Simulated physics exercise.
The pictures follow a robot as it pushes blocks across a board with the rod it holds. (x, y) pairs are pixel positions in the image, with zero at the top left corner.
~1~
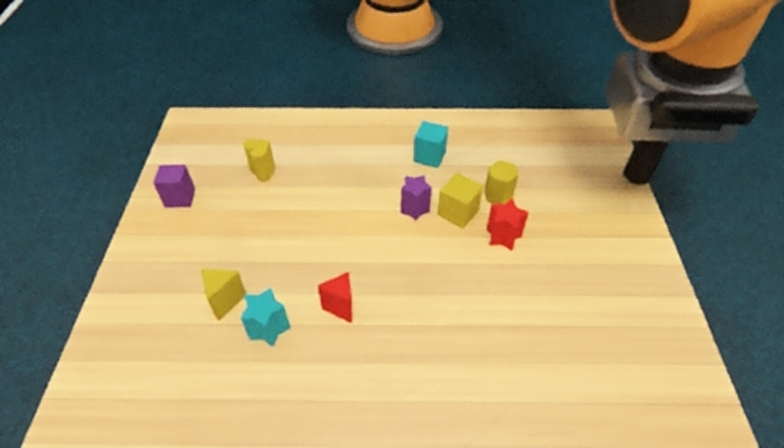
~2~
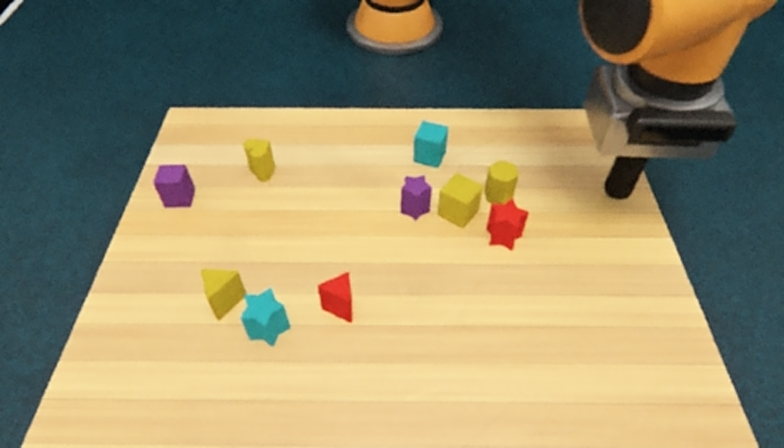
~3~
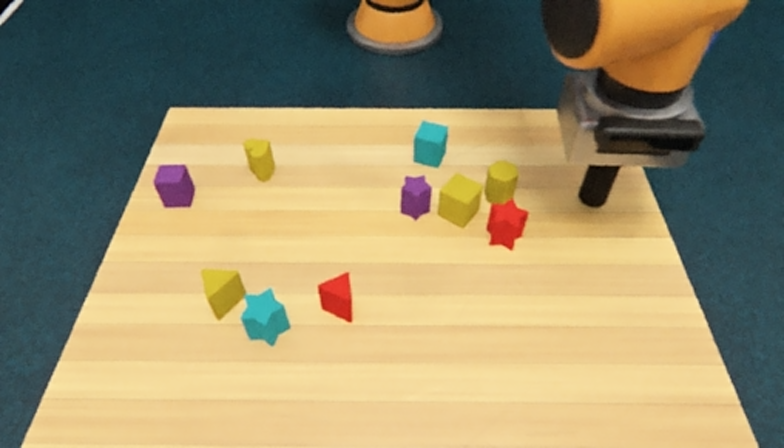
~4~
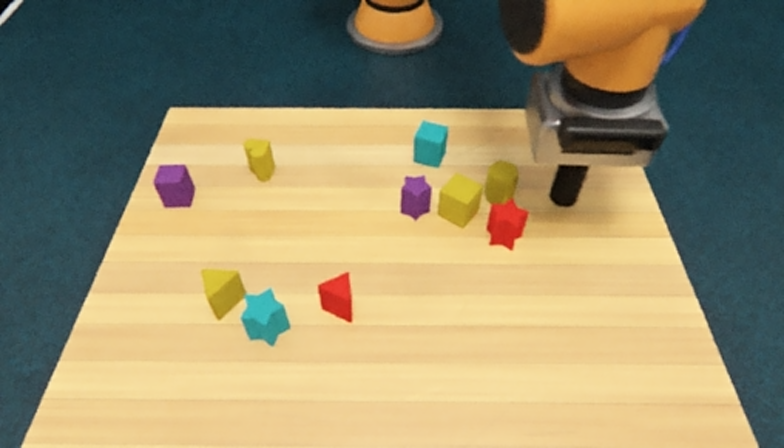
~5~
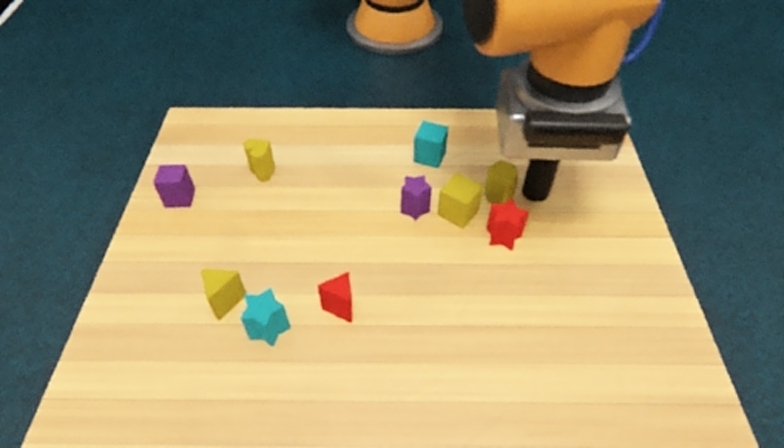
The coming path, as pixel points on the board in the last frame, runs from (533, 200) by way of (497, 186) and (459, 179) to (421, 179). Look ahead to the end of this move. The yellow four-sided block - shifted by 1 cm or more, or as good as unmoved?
At the end of the path, the yellow four-sided block has moved off its old spot.
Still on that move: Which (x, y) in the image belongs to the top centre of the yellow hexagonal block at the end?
Close to (423, 173).
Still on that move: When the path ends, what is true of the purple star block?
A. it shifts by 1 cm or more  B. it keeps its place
A - it shifts by 1 cm or more.
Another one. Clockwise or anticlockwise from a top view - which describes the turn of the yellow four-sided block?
Looking from above, the answer is counterclockwise.
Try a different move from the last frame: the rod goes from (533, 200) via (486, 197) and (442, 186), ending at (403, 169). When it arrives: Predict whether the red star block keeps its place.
By the time the path is finished, it has hardly shifted at all.
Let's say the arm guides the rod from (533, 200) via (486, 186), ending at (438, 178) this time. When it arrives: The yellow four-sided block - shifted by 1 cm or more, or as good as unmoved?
It's unmoved.
The first path, step by step. One third of the way, rod (498, 178); yellow hexagonal block (476, 167), turned 25° anticlockwise.
Two thirds of the way, rod (459, 171); yellow four-sided block (455, 191), turned 30° anticlockwise; yellow hexagonal block (443, 168), turned 70° anticlockwise.
At the end, rod (421, 171); purple star block (411, 192); turquoise four-sided block unmoved; yellow four-sided block (454, 192), turned 35° anticlockwise; yellow hexagonal block (423, 173), turned 145° anticlockwise.
